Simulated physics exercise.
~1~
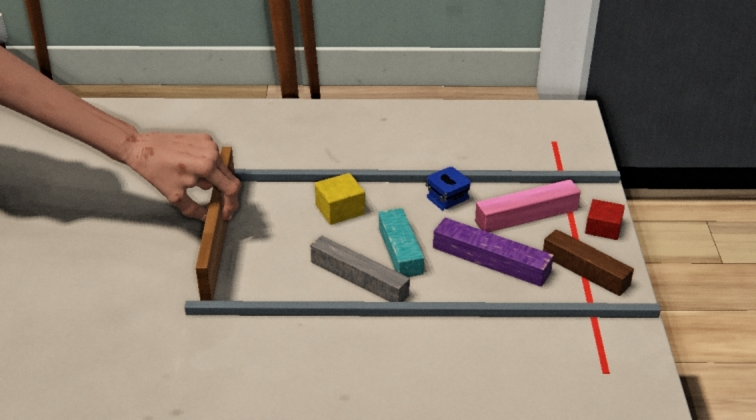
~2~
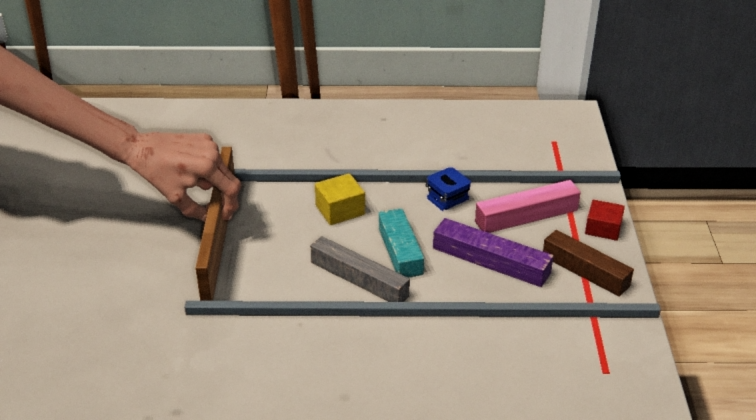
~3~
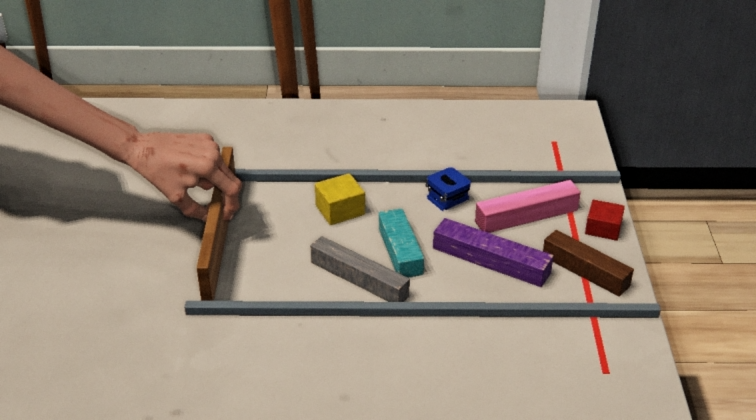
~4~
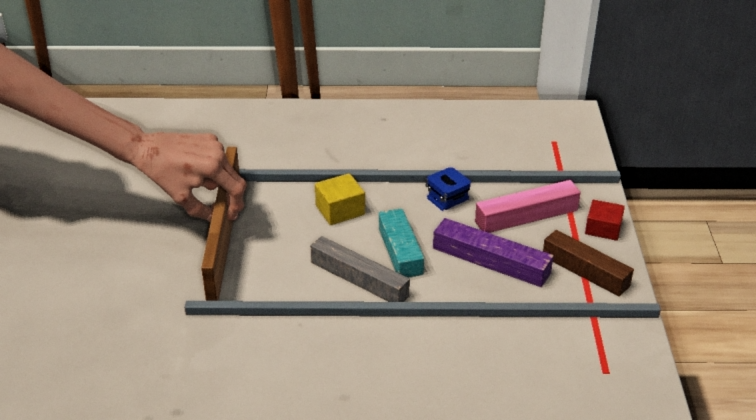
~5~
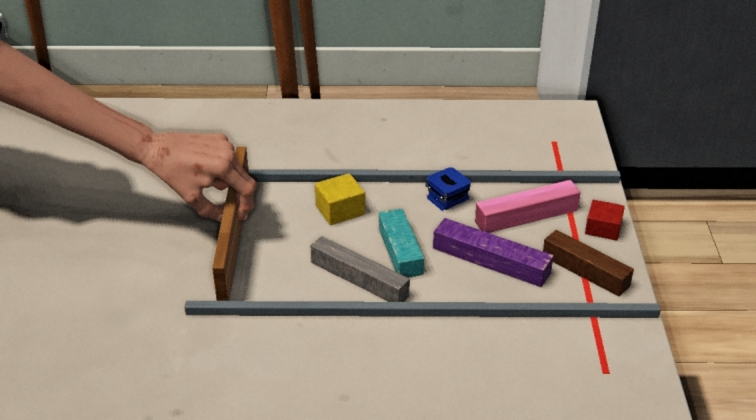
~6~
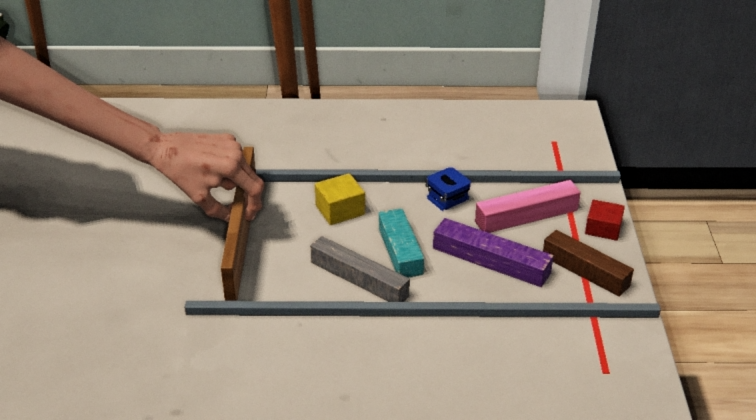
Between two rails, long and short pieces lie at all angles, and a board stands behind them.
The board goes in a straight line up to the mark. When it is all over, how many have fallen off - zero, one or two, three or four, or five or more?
By then three or four have fallen off.
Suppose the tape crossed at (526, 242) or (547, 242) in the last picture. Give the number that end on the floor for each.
0 and 2 down on the floor.
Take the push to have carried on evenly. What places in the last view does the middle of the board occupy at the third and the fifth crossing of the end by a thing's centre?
Near (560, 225) first, near (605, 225) second.
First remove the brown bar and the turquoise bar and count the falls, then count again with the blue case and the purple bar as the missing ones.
2, then 3.
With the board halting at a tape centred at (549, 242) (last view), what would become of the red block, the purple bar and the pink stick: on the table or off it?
Here the red block drops down while the purple bar remains in place and the pink stick remains in place.
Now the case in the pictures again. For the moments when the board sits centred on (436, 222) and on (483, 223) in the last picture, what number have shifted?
Counts: 6, 7.
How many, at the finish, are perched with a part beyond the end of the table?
The number overhanging is 2.
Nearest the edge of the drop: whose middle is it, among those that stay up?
That would be the grey bar.
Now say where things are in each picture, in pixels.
Red block (605, 219); brown bar (587, 262); pink stick (528, 206); board (217, 221); tape (577, 242), in the first frame.
Brown bar (587, 262); blue case (448, 190), in the second frame.
Pink stick (528, 207); purple bar (492, 252), in the third frame.
Red block (605, 220); turquoise bar (401, 243), in the fourth frame.
Brown bar (587, 262); grey bar (359, 270), in the fifth frame.
Red block (605, 220); brown bar (587, 262); pink stick (528, 207); board (240, 221); tape (577, 242), in the sixth frame.
Soon after, none off yet; red block at rest near (605, 220); brown bar at rest near (587, 262); pink stick at rest near (528, 207).
In the end, the number that fall off is three or four; gone, purple bar, pink stick, brown bar and red block.
